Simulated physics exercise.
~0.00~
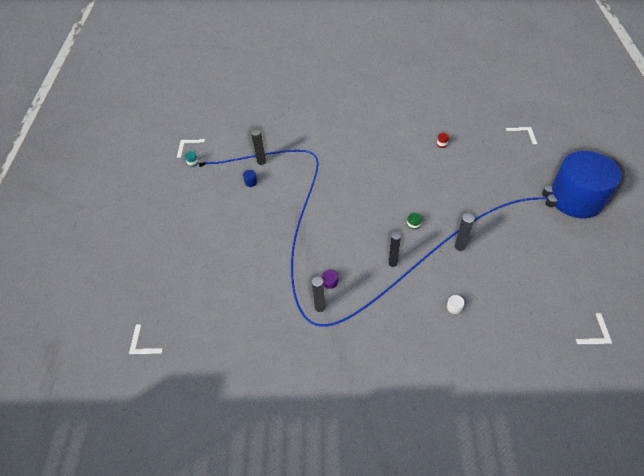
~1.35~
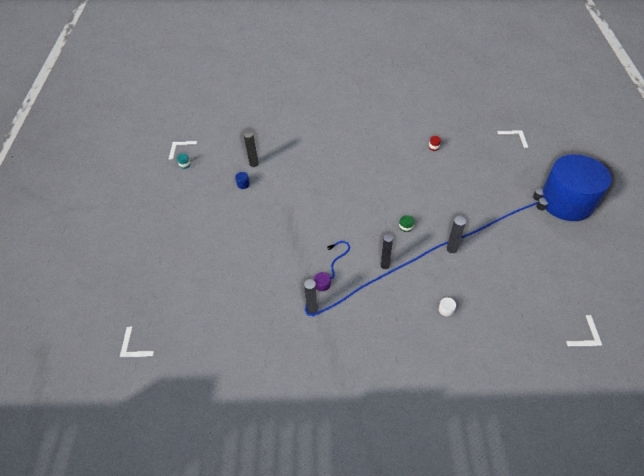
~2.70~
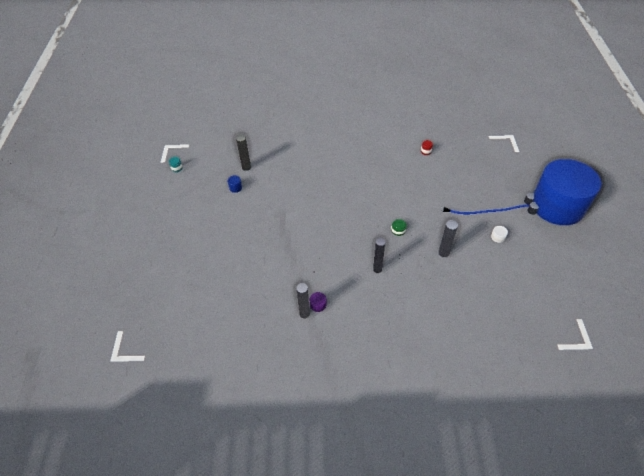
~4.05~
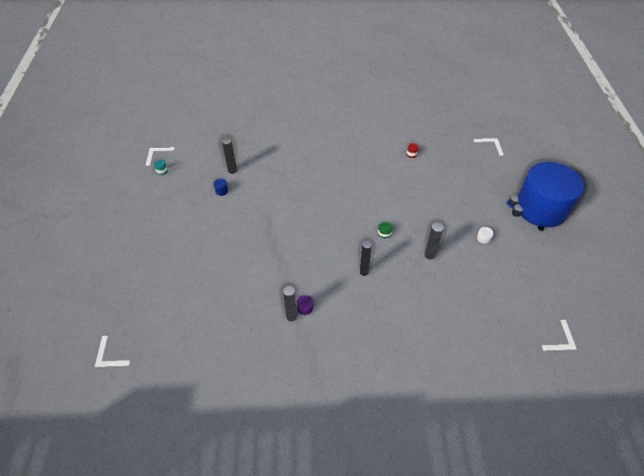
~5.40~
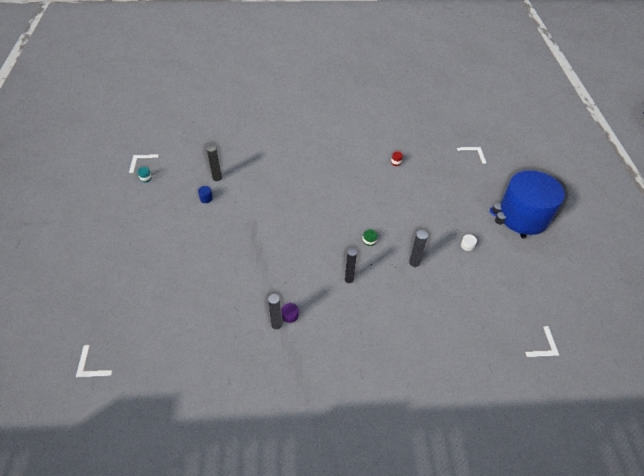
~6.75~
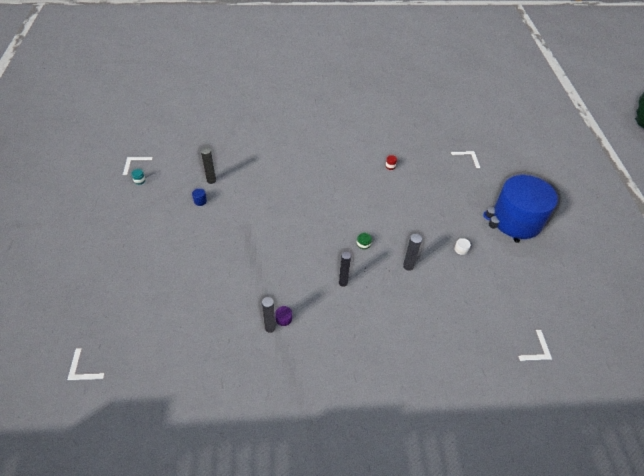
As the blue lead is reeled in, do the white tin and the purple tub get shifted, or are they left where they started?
Both get shifted. The white tin ends up higher and closer to the reel, and the purple tub moves a little way down beside its post.
To begin with, a thin blue lead runs from a big blue reel on the right, winding past dark posts and small coloured containers on a grey floor to its loose end by the teal tin. The reel draws the lead in, and its end slips away from the upper left post and curls near the purple tub. As the lead shortens further, the purple tub shifts slightly downward and the white tin ends up higher and nearer the reel. Finally the lead is almost entirely in, its tip resting beside the reel, while the other containers stay put.
